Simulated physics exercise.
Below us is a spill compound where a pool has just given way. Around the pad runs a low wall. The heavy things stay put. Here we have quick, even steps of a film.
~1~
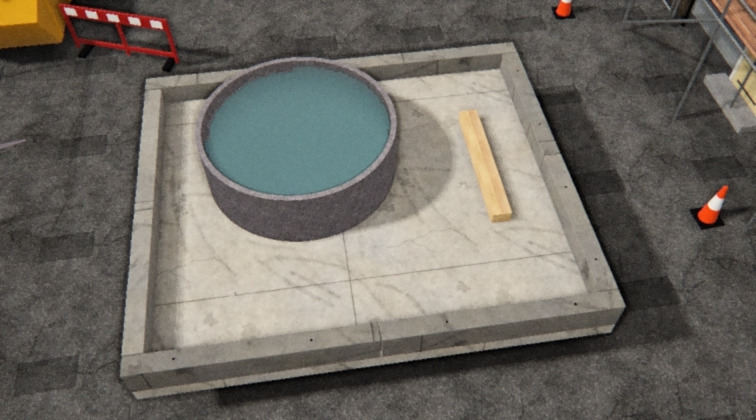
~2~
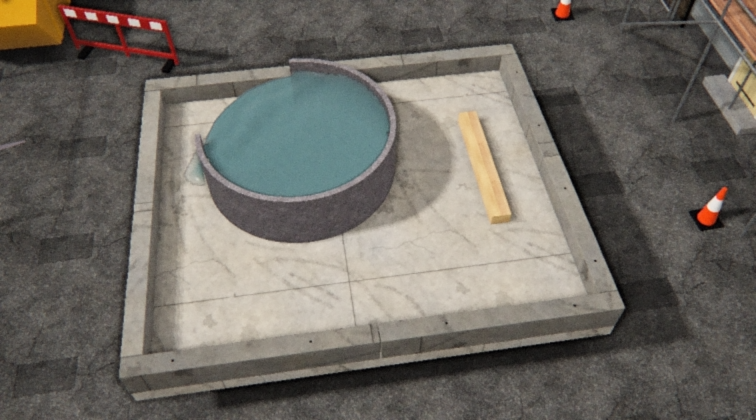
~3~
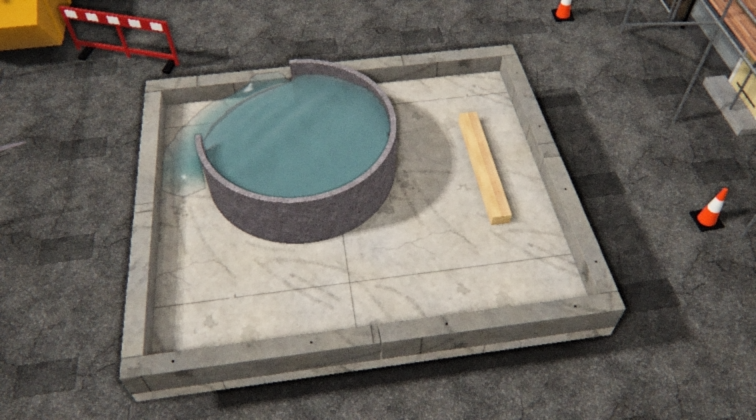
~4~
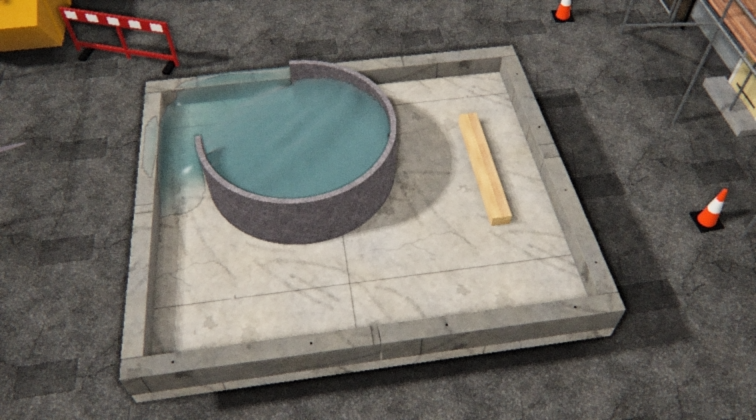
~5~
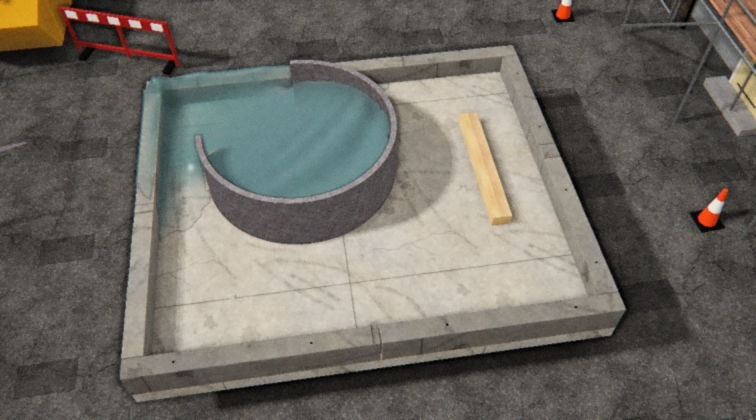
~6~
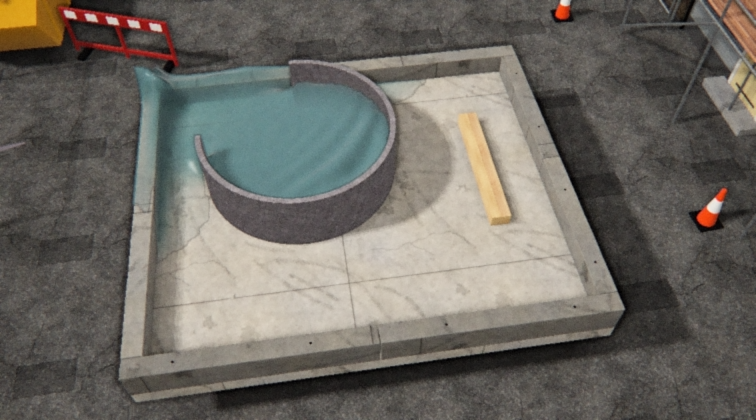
On a walled concrete pad, a round dark-rimmed pool of blue-green water stands whole beside a wooden beam. A section of its far left side opens, and water pours out through the gap. It spreads across the pad's back left corner, then laps up onto the low wall there.
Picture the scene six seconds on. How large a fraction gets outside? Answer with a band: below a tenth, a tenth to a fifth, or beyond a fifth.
Beyond a fifth.
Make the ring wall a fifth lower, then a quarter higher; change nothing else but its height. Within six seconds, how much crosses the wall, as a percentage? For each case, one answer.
Well, you'd get 38 per cent in the first case and 16 per cent in the second.
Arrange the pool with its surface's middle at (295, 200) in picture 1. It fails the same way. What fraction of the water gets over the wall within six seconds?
I'd say roughly 18 percent of it.
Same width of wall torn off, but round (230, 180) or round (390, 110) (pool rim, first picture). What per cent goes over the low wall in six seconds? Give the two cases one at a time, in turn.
First case near 18 percent, second near 8 percent.
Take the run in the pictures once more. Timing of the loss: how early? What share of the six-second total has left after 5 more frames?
Working it through, I arrive at 40 per cent.
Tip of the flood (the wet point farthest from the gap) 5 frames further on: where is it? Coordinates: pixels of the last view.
The front's farthest point is close to (497, 76).
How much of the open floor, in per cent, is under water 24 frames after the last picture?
About 90 per cent.
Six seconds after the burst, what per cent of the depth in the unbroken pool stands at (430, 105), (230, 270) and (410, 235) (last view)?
At the three places, in the order asked: Around 2, 6 and 6 per cent.
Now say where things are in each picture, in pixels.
The pool at (297, 127) is whole and still, in the first frame.
Water pours out on the pool's far side and has run to (199, 181), in the second frame.
The front is at (163, 183), out from the gap on the pool's far side, in the third frame.
Water pours out on the pool's far side and has run to a hidden place, in the fourth frame.
Water pours out on the pool's far side and has run to (383, 85), in the fifth frame.
The front is at (417, 82), out from the gap on the pool's far side, in the sixth frame.
A moment on, water covers 25 % of the floor; the low wall has let 5 % over.
Next, water covers 35 % of the floor; the low wall has let 11 % over.
Then, water covers 50 % of the floor; the low wall has let 24 % over.
Later, water covers 75 % of the floor; the low wall has let 26 % over.
In the end, water covers 80 % of the floor; the low wall has let 26 % over.
